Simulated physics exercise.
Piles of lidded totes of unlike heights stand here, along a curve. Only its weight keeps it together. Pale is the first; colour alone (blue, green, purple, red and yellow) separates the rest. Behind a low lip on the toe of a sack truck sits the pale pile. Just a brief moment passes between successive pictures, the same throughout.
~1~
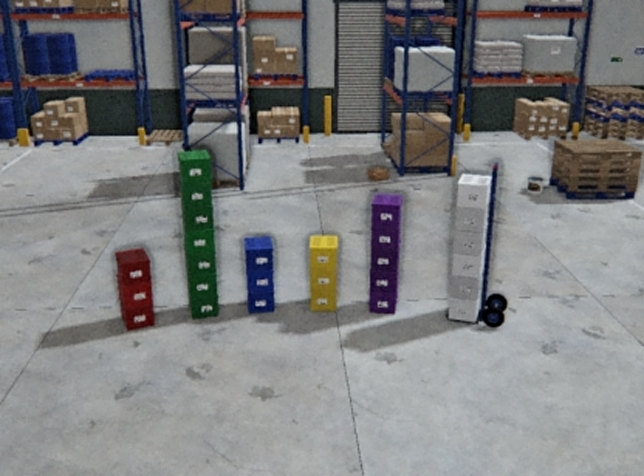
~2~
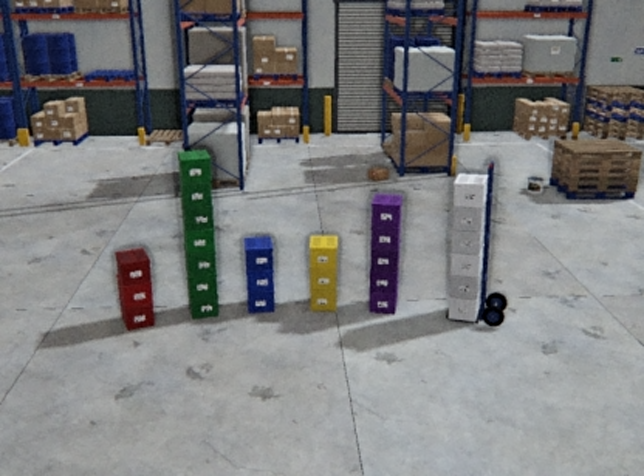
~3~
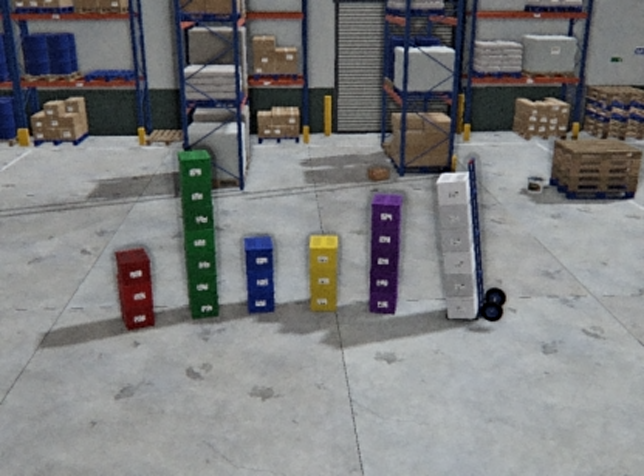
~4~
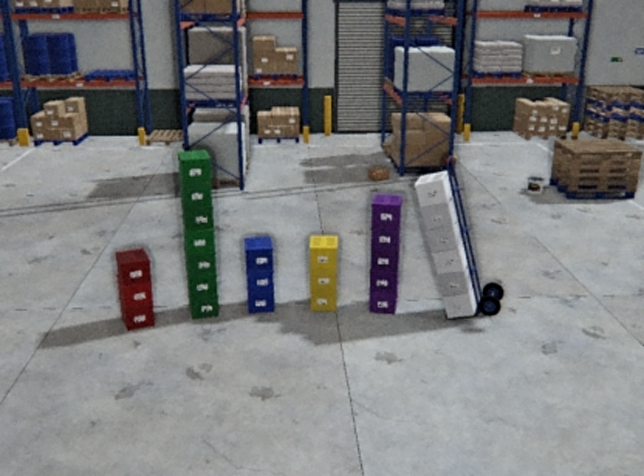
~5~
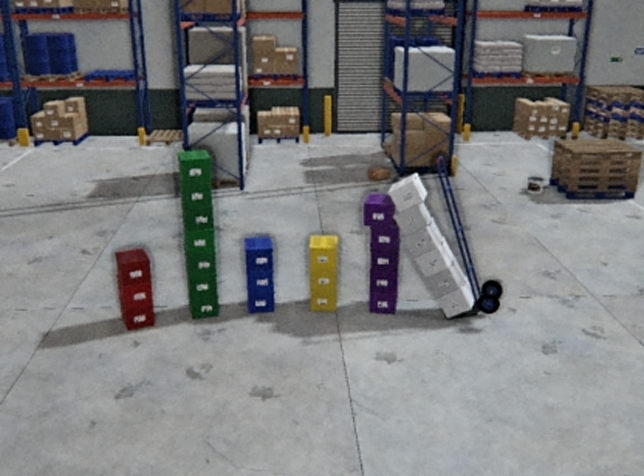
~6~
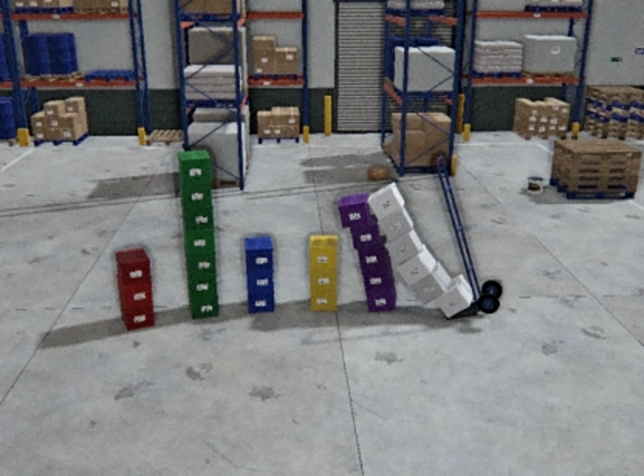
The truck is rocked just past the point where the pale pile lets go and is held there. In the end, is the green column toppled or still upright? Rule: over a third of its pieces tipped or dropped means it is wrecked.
It is still upright.
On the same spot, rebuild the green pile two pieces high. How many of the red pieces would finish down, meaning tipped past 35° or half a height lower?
For red, the count is 0.
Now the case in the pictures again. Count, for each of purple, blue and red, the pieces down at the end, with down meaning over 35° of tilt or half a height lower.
Per-colour tally: Purple = 5; blue = 0; red = 0.
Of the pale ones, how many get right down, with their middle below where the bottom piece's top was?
Counting them up gives 4.
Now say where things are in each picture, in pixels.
In the first frame (pixels give the middle of a visible side), truck frame (491, 202) level; top green tote (197, 171); top purple tote (385, 216); none of the others has stirred.
In the second frame, truck frame (488, 200) rocked barely; top green tote (197, 171).
In the third frame, truck frame (472, 196) rocked a little, top of the pale pile leaning a little; top green tote (197, 171); none of the others has stirred.
In the fourth frame, truck frame (454, 194) rocked clearly, top of the pale pile leaning clearly; top green tote (197, 171); none of the others has stirred.
In the fifth frame, truck frame (445, 193) rocked clearly, top of the pale pile leaning well over; top green tote (197, 171); top purple tote (378, 216) a little from its place; one has shifted.
In the sixth frame, truck frame (445, 193) rocked clearly, top of the pale pile leaning well over; top green tote (197, 171); top purple tote (354, 216) tilted a little; movement in 5 of them.
Shortly afterwards, 6 of the pale pile down; none of the 7 green totes down (0 of 21 in all colours); top green tote unmoved; top purple tote tilted clearly.
Next, 6 of the pale pile down; none of the 7 green totes down (5 of 21 in all colours); top green tote unmoved; top yellow tote tilted clearly.
Some moments later, 6 of the pale pile down; none of the 7 green totes down (7 of 21 in all colours); top green tote unmoved; top yellow tote tilted clearly, half its height lower.
In the end, 6 of the pale pile down; none of the 7 green totes down (7 of 21 in all colours); top green tote a little from its place; top blue tote tilted clearly. From the last view, middles, top green tote near (192, 167), top blue tote near (225, 257).
